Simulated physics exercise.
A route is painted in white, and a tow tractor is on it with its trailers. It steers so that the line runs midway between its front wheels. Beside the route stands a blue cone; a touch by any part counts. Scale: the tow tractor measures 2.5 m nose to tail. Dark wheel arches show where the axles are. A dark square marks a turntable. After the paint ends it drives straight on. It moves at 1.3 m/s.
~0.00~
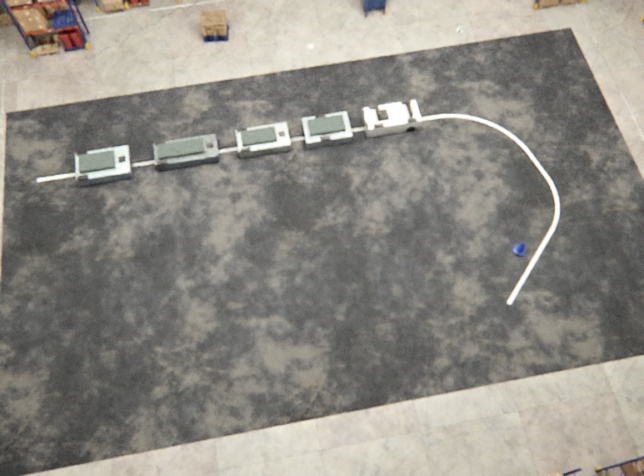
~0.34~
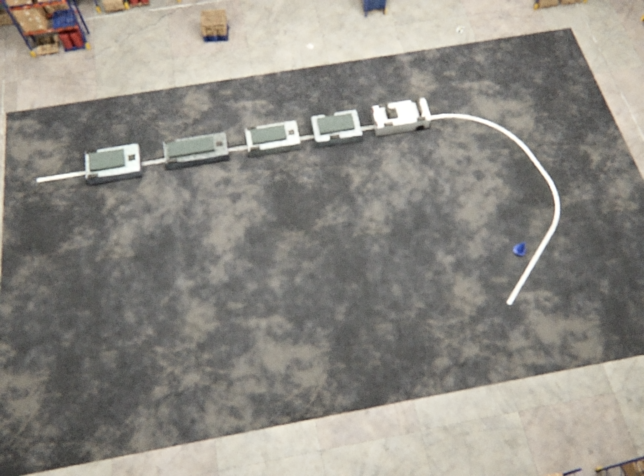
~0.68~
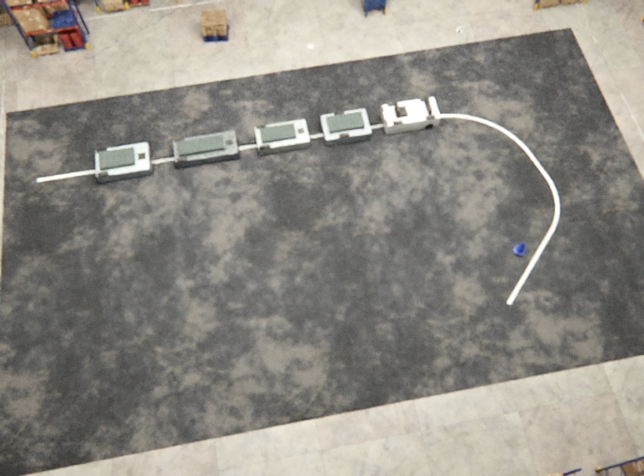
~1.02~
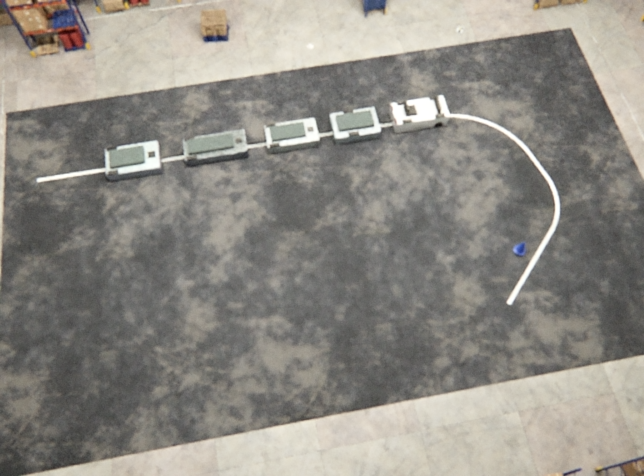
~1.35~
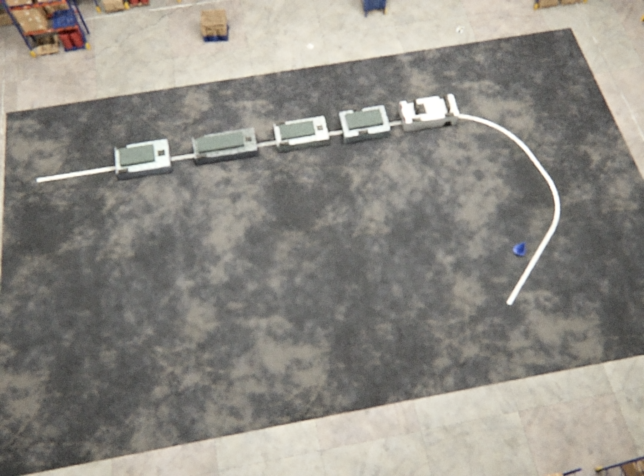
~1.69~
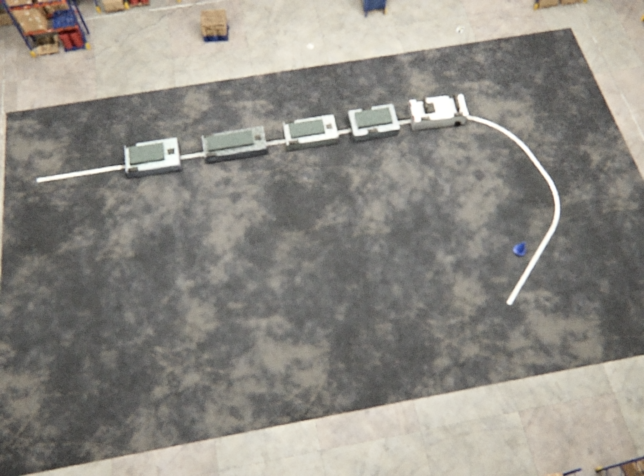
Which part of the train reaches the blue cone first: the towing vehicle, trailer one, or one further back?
The blame goes to the towing vehicle.
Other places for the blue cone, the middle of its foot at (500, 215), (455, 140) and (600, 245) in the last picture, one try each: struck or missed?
First hit, second hit, third missed.
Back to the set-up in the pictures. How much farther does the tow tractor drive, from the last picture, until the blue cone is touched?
After some 9.5 m.
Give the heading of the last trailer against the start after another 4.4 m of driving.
About 0°.
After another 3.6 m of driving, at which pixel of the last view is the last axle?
Near (207, 146).
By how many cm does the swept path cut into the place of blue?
About: Blue 85.
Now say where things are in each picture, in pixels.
Nose (415, 111); last axle (82, 165); still straight; blue (521, 248); 4 trailers, in the first frame.
Nose (425, 109); last axle (92, 164); still straight, in the second frame.
Nose (434, 108); last axle (102, 162); still straight, in the third frame.
Nose (443, 106); last axle (112, 161); still straight, in the fourth frame.
Nose (452, 105); last axle (122, 159); turned 1°, in the fifth frame.
Nose (462, 105); last axle (132, 158); turned 3°; blue (521, 248), in the sixth frame.
By 7.2 s, the last axle is at (276, 135) of the last picture, on the line.
By 9.1 s, the last axle is at (316, 128) of the last picture, on the line; the tow tractor has hit blue.
By 12.8 s, the last axle is at (396, 122) of the last picture, 35 cm off the line.
By 23.9 s, the last axle is at (487, 324) of the last picture, 35 cm off the line; 1 of 1 struck in all.
